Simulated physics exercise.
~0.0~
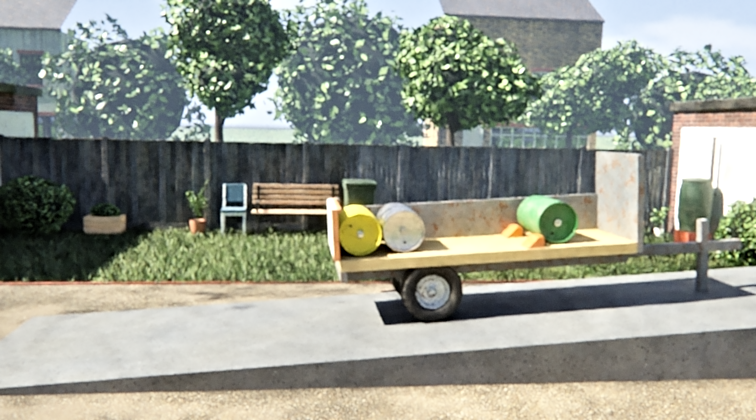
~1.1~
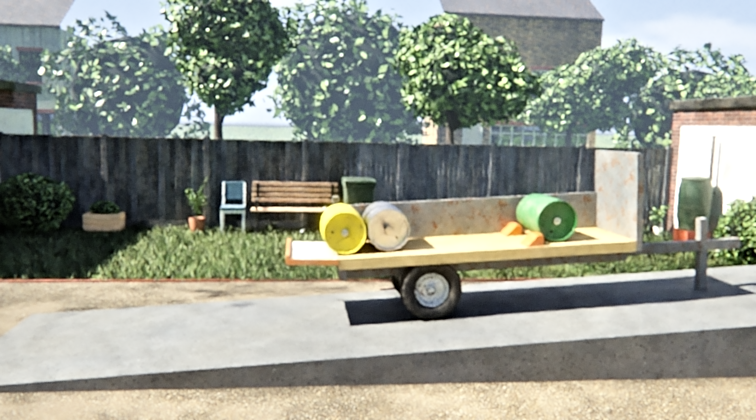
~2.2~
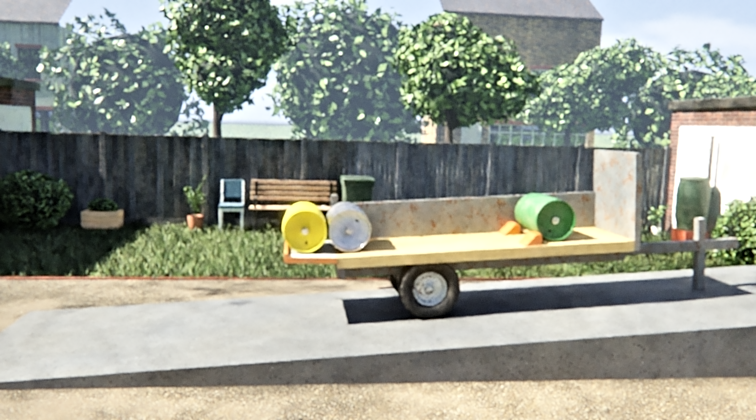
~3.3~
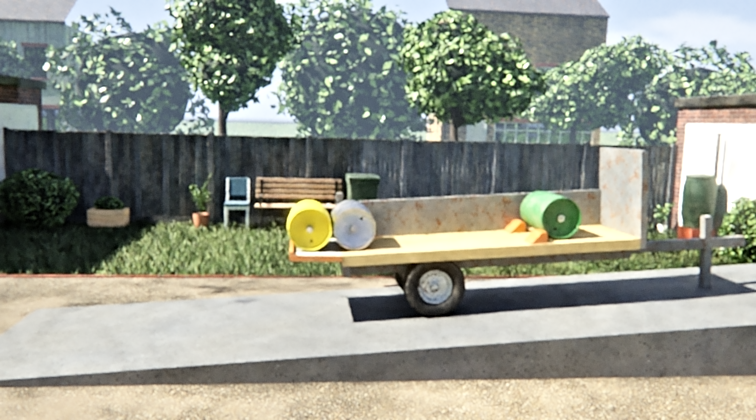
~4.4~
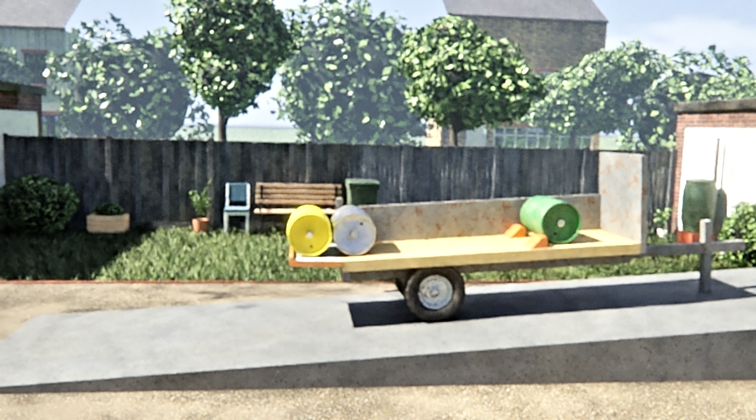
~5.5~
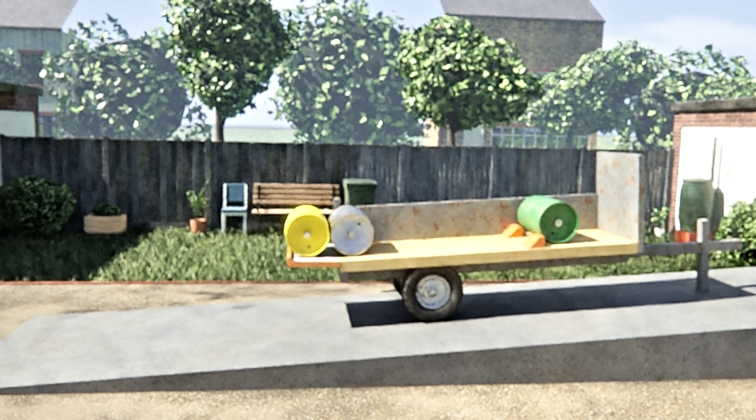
In a garden, a trailer's tailgate drops and yellow and white drums roll left onto it, stopping.
